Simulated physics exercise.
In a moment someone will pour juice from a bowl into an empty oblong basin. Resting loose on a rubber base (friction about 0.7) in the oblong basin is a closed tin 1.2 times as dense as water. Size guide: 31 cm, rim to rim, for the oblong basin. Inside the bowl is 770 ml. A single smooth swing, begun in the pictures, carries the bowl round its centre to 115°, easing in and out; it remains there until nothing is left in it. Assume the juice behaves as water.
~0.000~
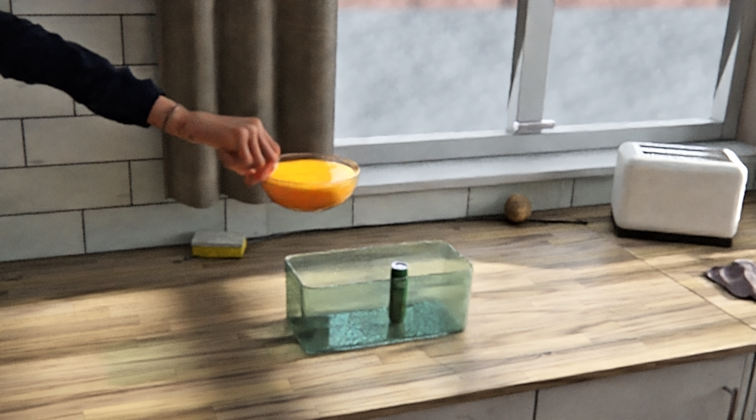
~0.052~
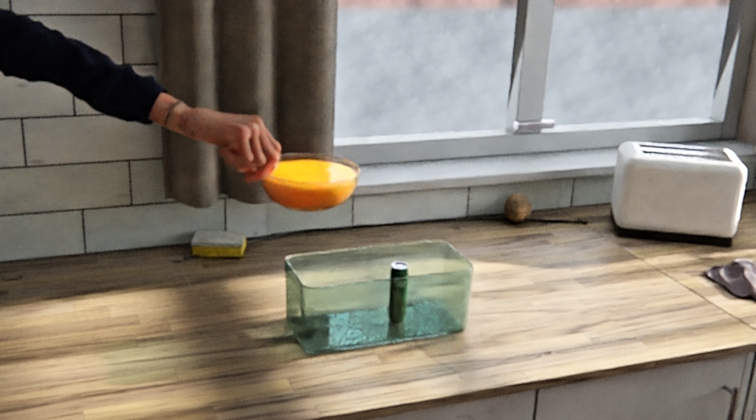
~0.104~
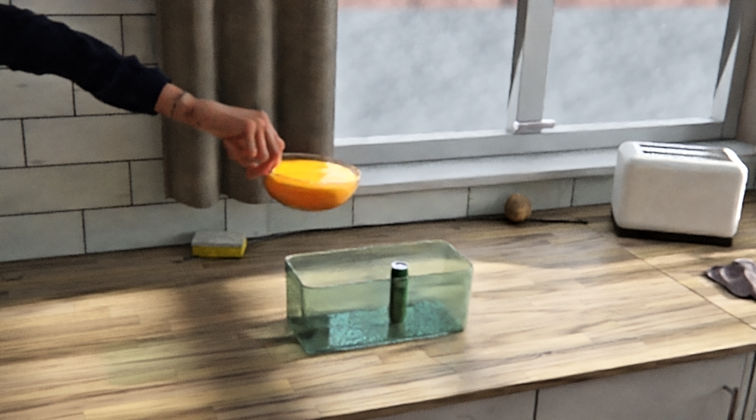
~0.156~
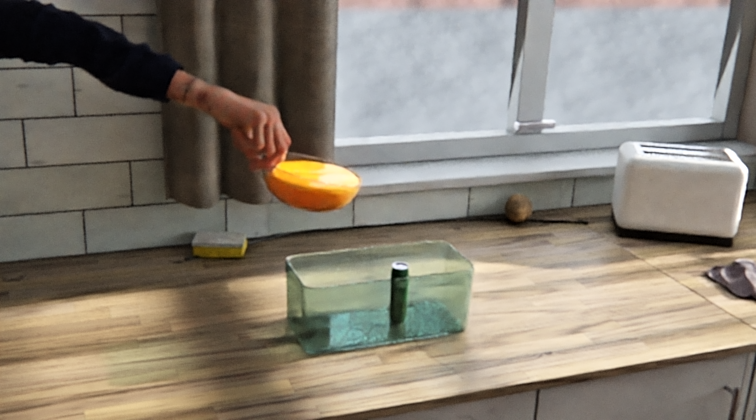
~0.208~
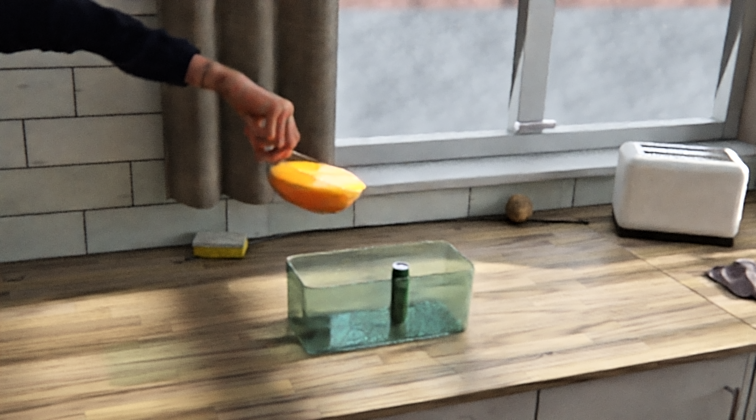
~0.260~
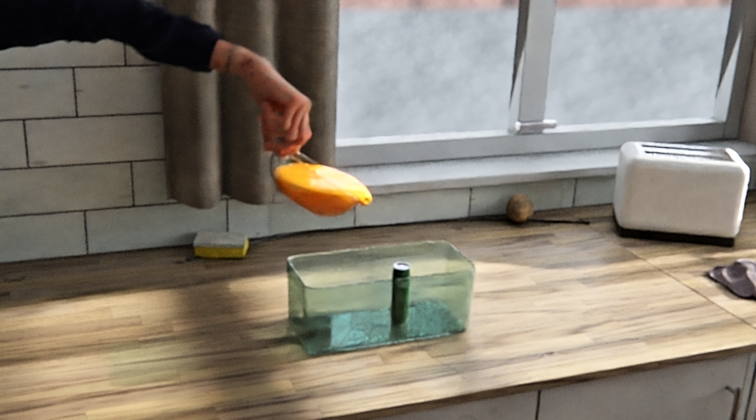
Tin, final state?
Odds are it is tipped over.
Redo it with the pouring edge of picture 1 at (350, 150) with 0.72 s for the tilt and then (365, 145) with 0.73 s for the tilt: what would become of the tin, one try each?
Try 1: Tipped over; try 2: Still standing.
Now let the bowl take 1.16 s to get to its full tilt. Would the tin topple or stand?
Result: Tin upright.
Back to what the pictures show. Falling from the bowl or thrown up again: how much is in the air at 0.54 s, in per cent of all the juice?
28 per cent.
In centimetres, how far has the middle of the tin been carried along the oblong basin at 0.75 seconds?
About 2 cm.
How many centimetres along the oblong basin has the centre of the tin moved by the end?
It finishes around 6.5 cm from where it began.
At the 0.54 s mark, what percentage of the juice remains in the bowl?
3 %.
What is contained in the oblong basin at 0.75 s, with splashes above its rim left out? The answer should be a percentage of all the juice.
Some 96 percent.
By 0.54 s the tilt is 101° and 3 per cent is still to pour; the tin stands where it began.
By 0.75 s the tilt is 115° and 0 per cent is still to pour; the tin leans 7°.
By 0.96 s the tilt is 115° and 0 per cent is still to pour; the tin leans 22°.
By 1.20 s the tilt is 115° and 0 per cent is still to pour; the tin lies on its side.
At rest the tin lies on its side.
